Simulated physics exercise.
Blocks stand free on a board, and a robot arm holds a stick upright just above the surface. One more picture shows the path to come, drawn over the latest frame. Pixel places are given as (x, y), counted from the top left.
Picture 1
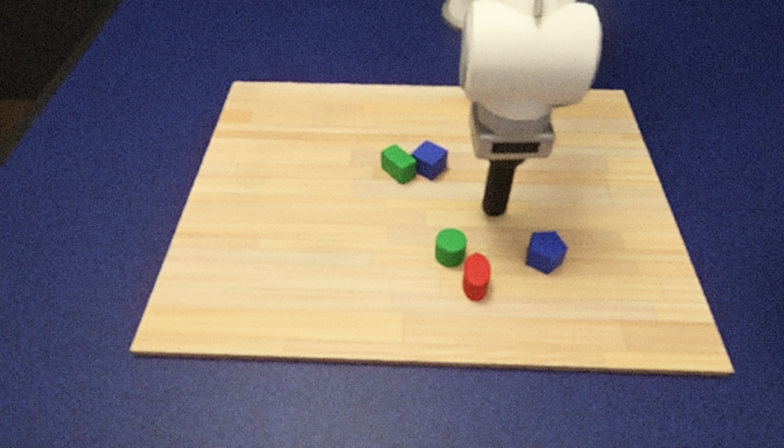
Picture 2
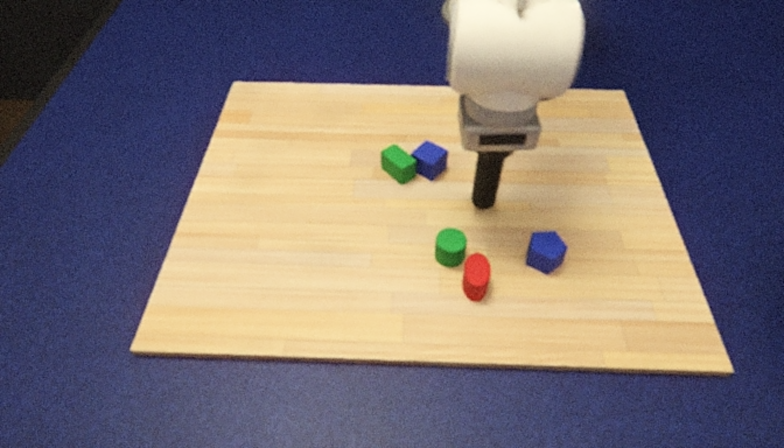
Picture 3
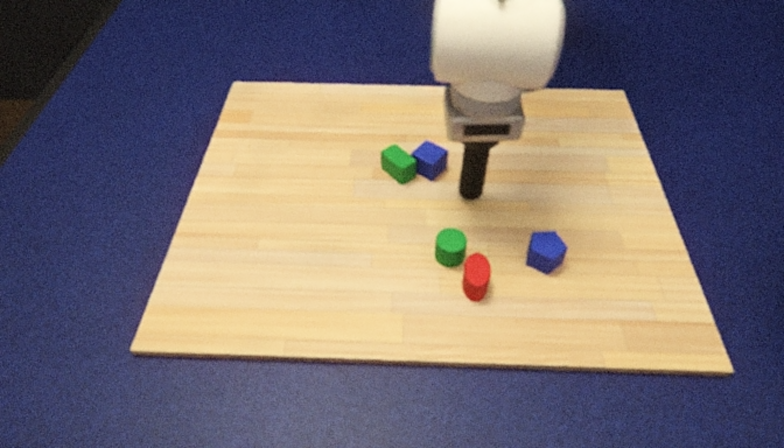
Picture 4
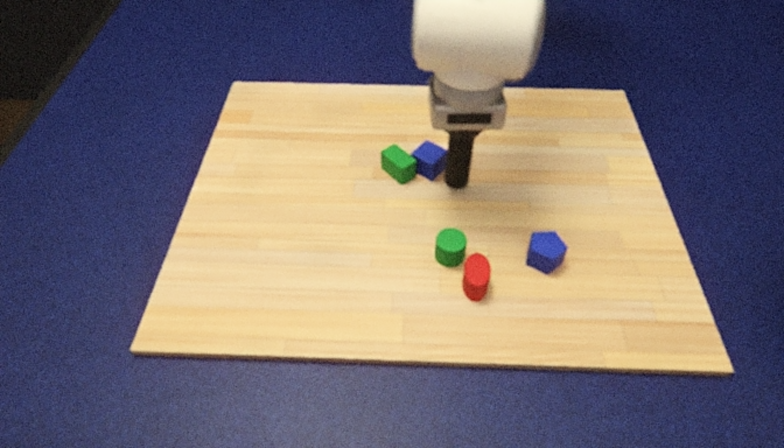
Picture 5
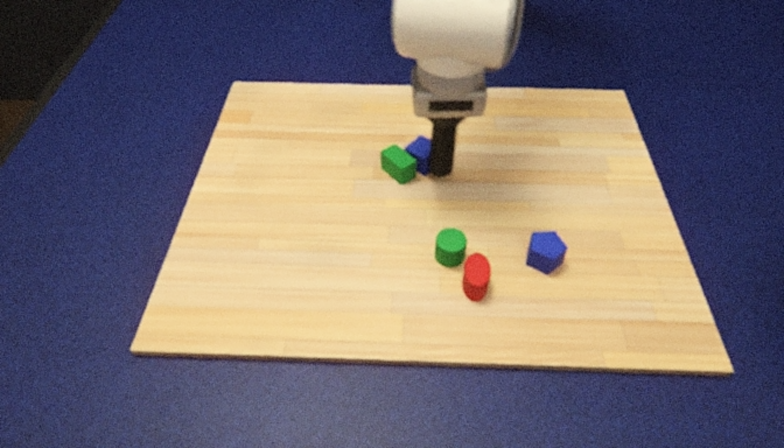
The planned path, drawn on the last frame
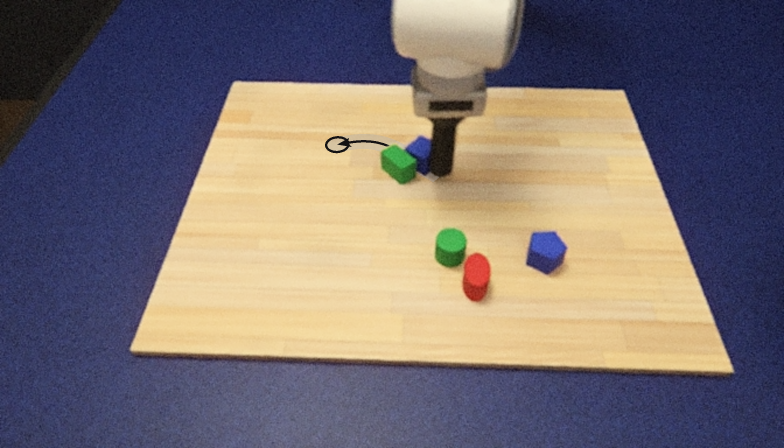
On a wooden board, a robot arm's stick moves up-left and nudges a blue block.
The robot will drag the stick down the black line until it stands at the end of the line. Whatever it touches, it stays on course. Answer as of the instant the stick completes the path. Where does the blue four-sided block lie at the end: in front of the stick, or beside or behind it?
When the path ends, it will lie beside or behind the stick.
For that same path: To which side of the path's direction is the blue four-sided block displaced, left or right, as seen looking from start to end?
To the path's right.
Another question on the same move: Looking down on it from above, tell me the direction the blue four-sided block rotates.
My prediction: CW.
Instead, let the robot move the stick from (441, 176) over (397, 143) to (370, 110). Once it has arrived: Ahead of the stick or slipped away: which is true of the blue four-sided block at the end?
It rides in front to the end.
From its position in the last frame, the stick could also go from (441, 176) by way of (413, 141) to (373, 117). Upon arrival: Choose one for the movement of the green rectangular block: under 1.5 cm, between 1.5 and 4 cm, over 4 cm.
Travels under 1.5 cm.
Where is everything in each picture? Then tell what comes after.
The first picture shows stick's lower end (494, 209); green rectangular block (398, 155); blue four-sided block (430, 151).
The second picture shows stick (483, 201); blocks still.
The third picture shows stick (470, 192); blocks still.
The fourth picture shows stick (456, 182); blocks still.
The fifth picture shows stick (441, 170); green rectangular block (398, 155); blue four-sided block (423, 146).
Drawn move, from (441, 176) through (409, 157) and (376, 142) to (337, 145).
On the path given first. One third of the way, stick (409, 151); blue four-sided block (397, 126), turned 25° clockwise.
Two thirds of the way, stick (376, 136); blue four-sided block (378, 110), turned 60° clockwise.
At the end, stick (337, 138); green rectangular block still; blue four-sided block (378, 110), turned 60° clockwise.
